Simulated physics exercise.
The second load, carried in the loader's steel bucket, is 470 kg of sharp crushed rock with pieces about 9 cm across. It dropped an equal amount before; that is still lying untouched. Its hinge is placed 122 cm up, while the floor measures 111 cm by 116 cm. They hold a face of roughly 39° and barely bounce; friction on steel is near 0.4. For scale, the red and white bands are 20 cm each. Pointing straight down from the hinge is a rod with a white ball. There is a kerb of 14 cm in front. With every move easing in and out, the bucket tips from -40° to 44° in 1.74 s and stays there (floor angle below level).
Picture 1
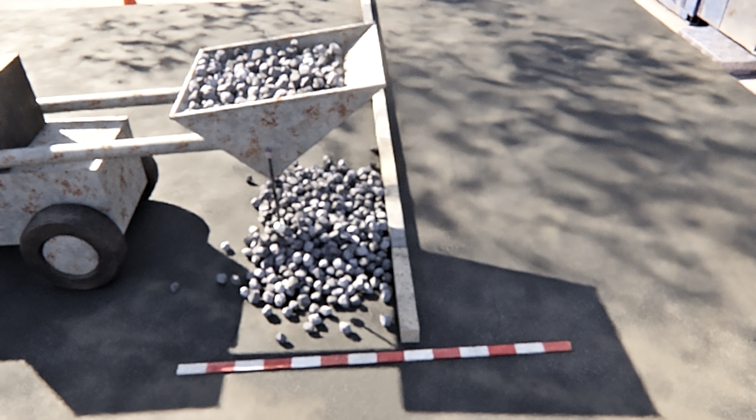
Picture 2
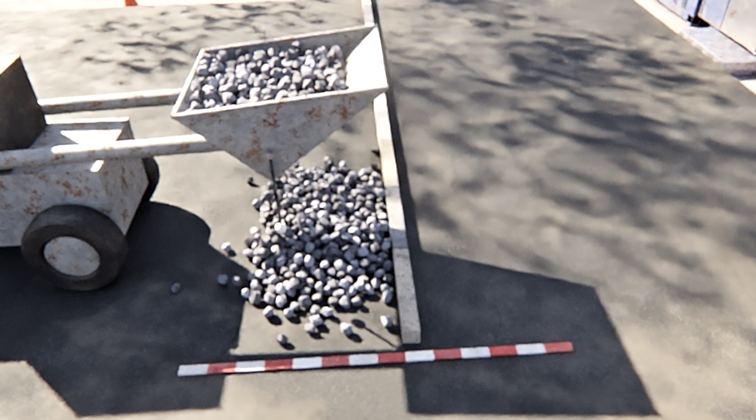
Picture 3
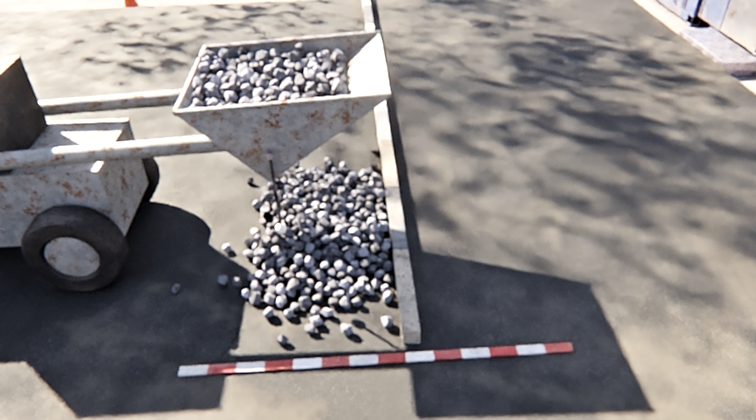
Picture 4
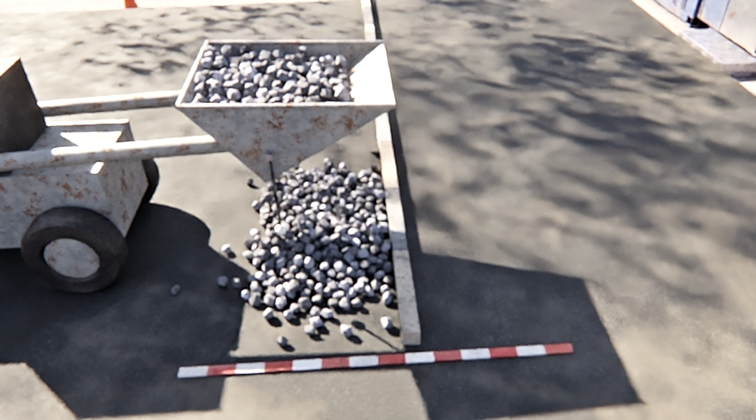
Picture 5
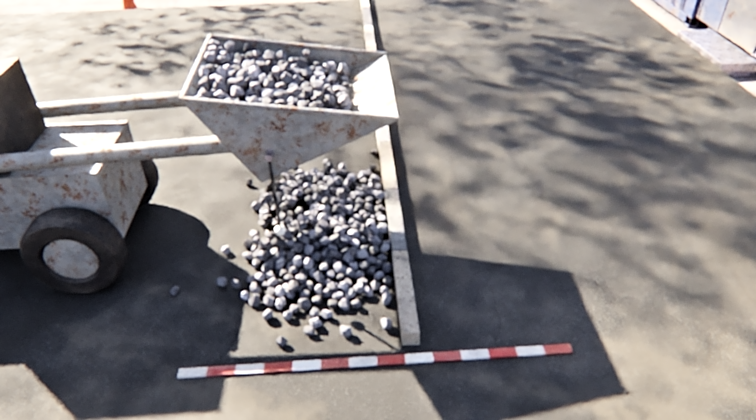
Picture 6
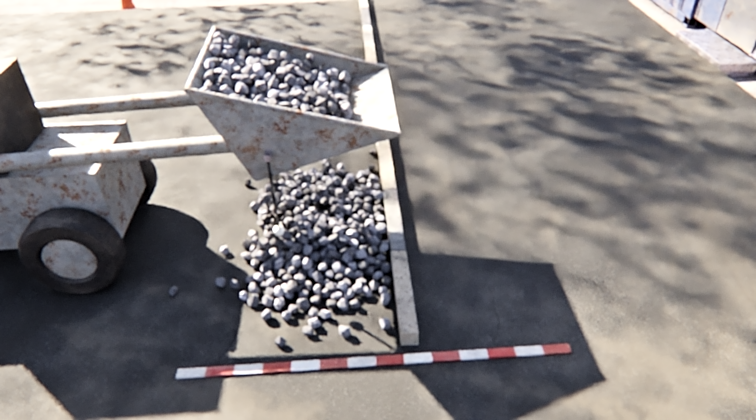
A rusty, pale steel bucket full of grey stones hangs from a loader's arms at left, seen from above on sunlit dark paving. Beneath it, a heap of similar stones lies against a pale kerb, with a red-and-white striped bar in front and tree shadows at right. The bucket gradually tilts rightward, its right lip lowering and its shadow narrowing, while the heap, wheels and camera stay still.
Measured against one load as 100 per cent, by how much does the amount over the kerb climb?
The amount climbs by some 40 per cent of a load.
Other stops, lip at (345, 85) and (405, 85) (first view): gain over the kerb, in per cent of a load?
15 % and 65 %.
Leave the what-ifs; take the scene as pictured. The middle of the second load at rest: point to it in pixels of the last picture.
I'd say close to (385, 214).
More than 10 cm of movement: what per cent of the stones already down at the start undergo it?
0 per cent.
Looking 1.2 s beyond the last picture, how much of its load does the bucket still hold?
Around 50 in a hundred.
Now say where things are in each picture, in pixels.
The bucket is at -40°, its lip at (385, 85); the top of the load is at (290, 59). The earlier load is highest near (303, 205), 27 cm above ground level, 100 % on this side of the kerb, in the first picture.
Lip at (387, 88), floor tilted -39°, highest stones at (287, 61), in the second picture.
Lip at (391, 95), floor tilted -36°, highest stones at (253, 60), in the third picture.
The bucket is at -31°, its lip at (395, 106); the top of the load is at (221, 57), in the fourth picture.
The bucket is at -24°, its lip at (399, 119); the top of the load is at (219, 52), in the fifth picture.
Lip at (400, 134), floor tilted -17°, highest stones at (224, 46), in the sixth picture.
Then, 0.7 s after the last picture the floor is at 31°; in per cent of one load, 100 in the bucket, 100 on this side of the kerb; the foremost stones are at (381, 220).
Then, 1.2 s after the last picture the floor is at 44°; in per cent of one load, 48 in the bucket, 147 on this side of the kerb, 5 over the kerb; the foremost stones are at (423, 206).
Then, 1.6 s after the last picture the floor is at 44°; in per cent of one load, 12 in the bucket, 160 on this side of the kerb, 28 over the kerb; the foremost stones are at (476, 215).
Then, 4.4 s after the last picture the floor is at 44°; in per cent of one load, 1 in the bucket, 159 on this side of the kerb, 40 over the kerb; the foremost stones are at (506, 219). Net gain over the kerb, 40.
